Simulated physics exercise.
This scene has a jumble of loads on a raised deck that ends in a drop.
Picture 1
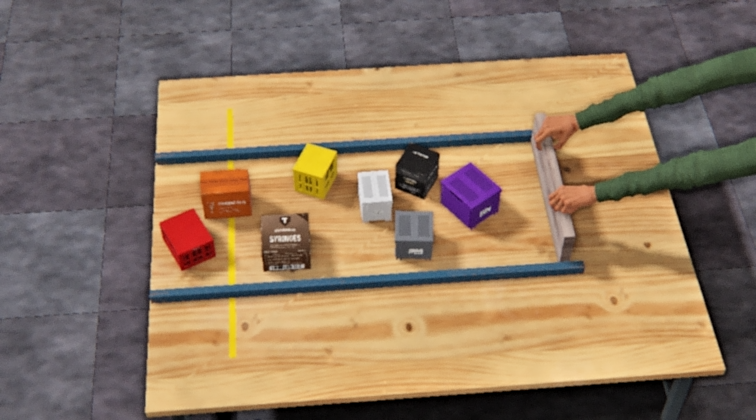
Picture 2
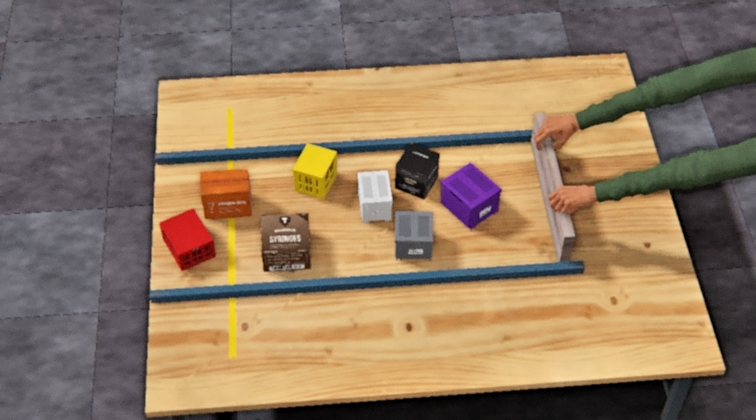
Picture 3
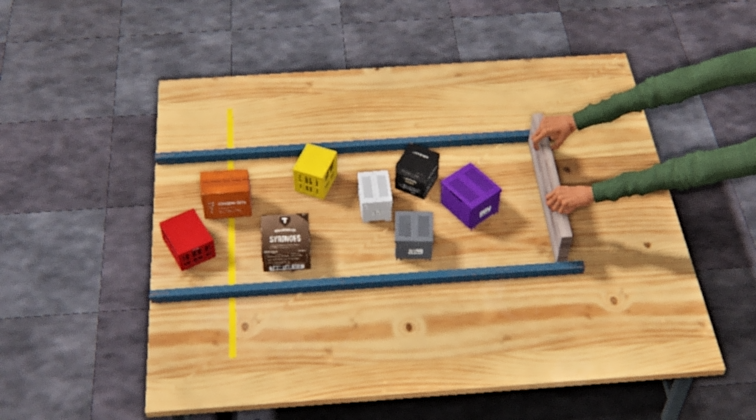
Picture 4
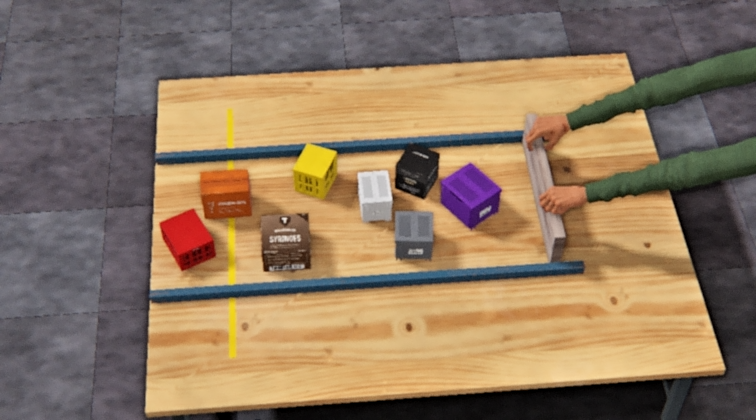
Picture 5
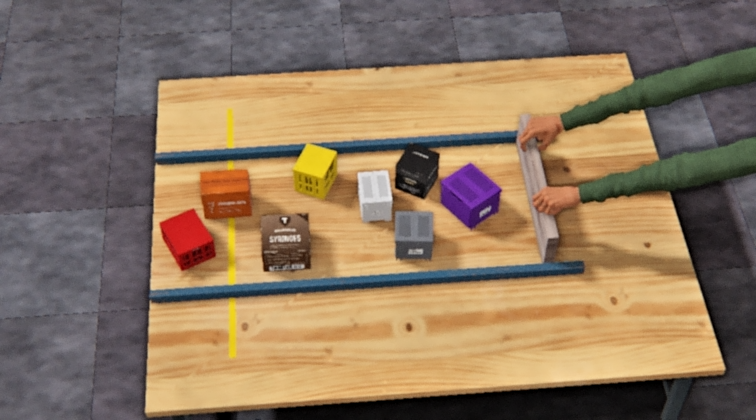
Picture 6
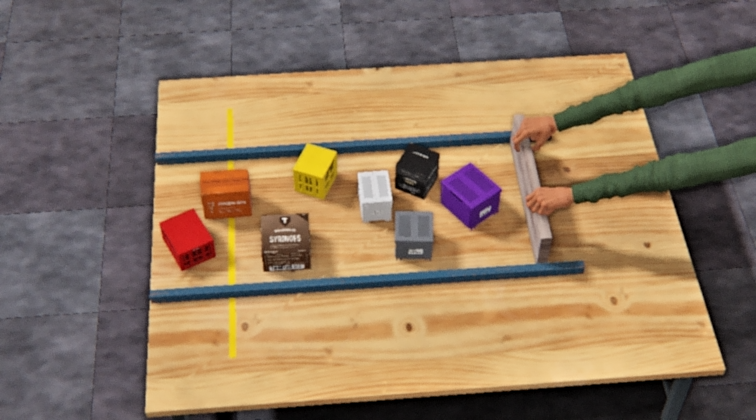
Eight small crates and boxes sit scattered on a pale wooden table between two blue rails, seen from a fixed view above, with grey tiled floor around it. Red and orange ones lie near a yellow line at left, brown and yellow next, then white, black, grey and purple towards the right. Two green-sleeved arms slide a pale plank slightly left along the rails, while the boxes stay still.
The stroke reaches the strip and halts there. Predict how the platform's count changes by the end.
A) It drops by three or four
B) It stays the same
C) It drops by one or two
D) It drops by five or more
C, it drops by one or two.
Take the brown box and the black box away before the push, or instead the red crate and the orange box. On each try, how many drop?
The counts: 1 and 0.
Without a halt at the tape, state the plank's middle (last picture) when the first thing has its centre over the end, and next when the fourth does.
For the first, roughly (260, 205); for the next, roughly (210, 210).
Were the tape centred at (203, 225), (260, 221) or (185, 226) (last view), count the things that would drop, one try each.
Counts per try: 5; 0; 5.
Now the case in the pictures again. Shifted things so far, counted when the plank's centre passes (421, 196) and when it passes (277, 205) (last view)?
Counts: 4 and 8.
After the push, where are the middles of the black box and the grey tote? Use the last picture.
Going in order: First (213, 169), then (212, 250).
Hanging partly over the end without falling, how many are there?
1 in all.
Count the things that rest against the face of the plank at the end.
So the total is 3.
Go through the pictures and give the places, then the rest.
In the first picture, red crate (188, 239); orange box (226, 194); brown box (286, 242); plank (552, 187); tape (231, 223).
In the second picture, orange box (226, 194); plank (552, 187).
In the third picture, brown box (286, 242); grey tote (414, 236).
In the fourth picture, red crate (188, 240); purple tote (470, 197).
In the fifth picture, orange box (226, 194); white tote (375, 197).
In the sixth picture, red crate (188, 240); orange box (226, 194); brown box (286, 242); plank (530, 189); tape (231, 223).
Early on, none off yet; red crate at rest near (188, 240); orange box at rest near (226, 194); brown box at rest near (286, 242).
Finally, the number that fall off is one or two; lost, orange box and red crate.
